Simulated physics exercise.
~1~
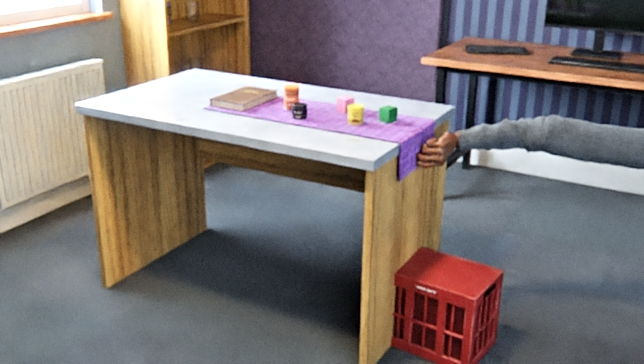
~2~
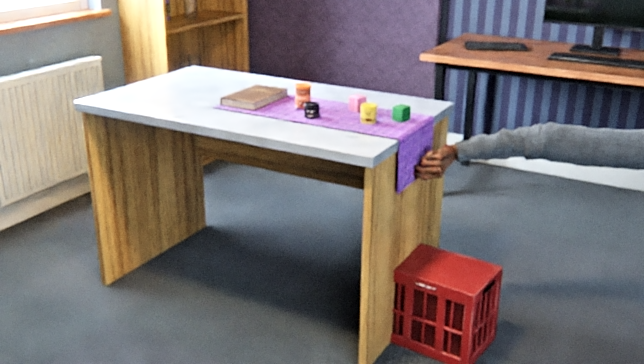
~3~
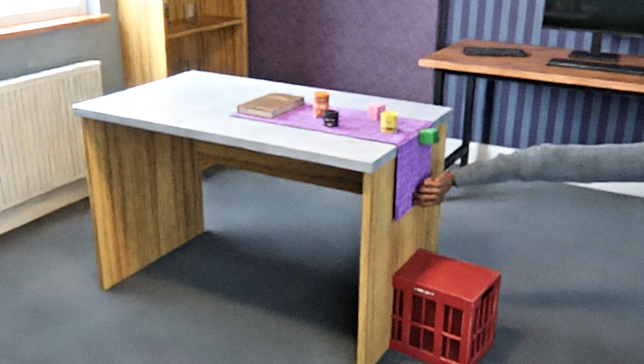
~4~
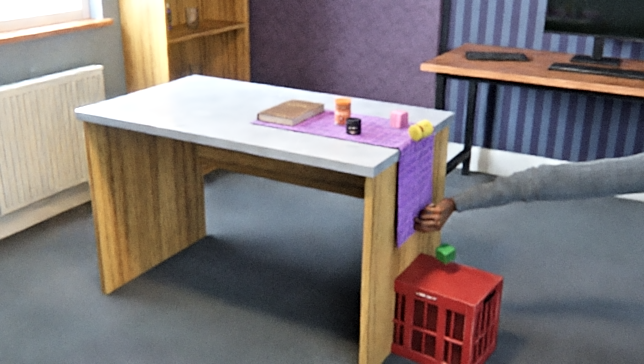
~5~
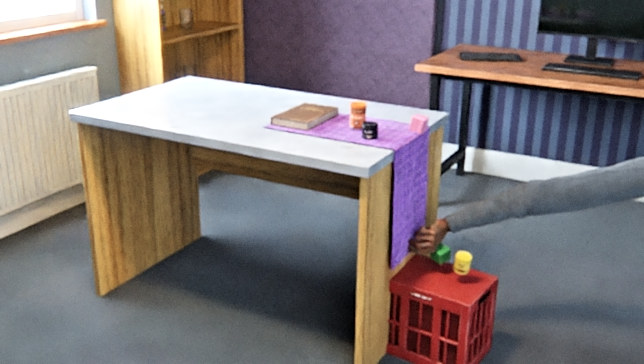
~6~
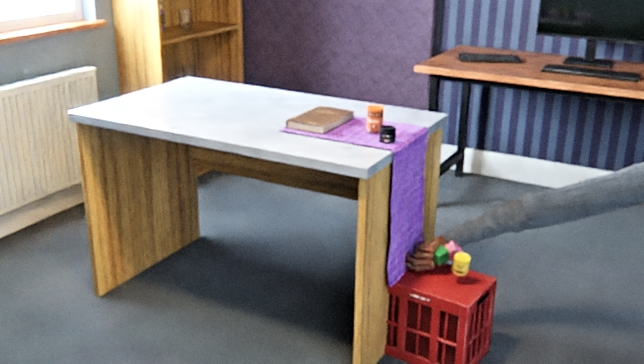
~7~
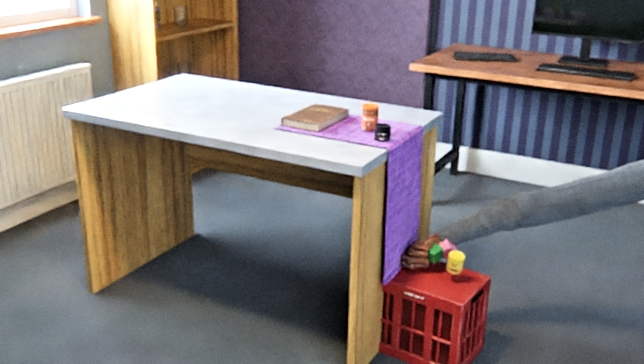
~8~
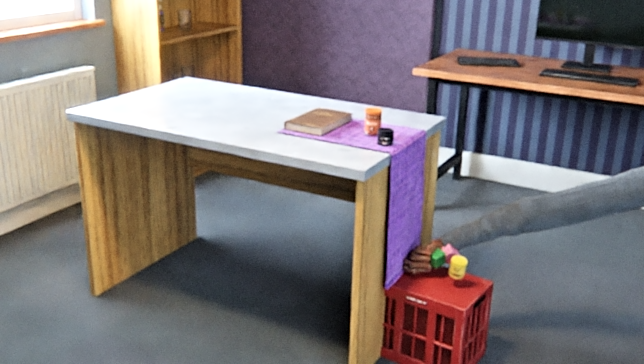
At a table, a hand pulls a purple cloth down, dropping three objects onto a red crate.
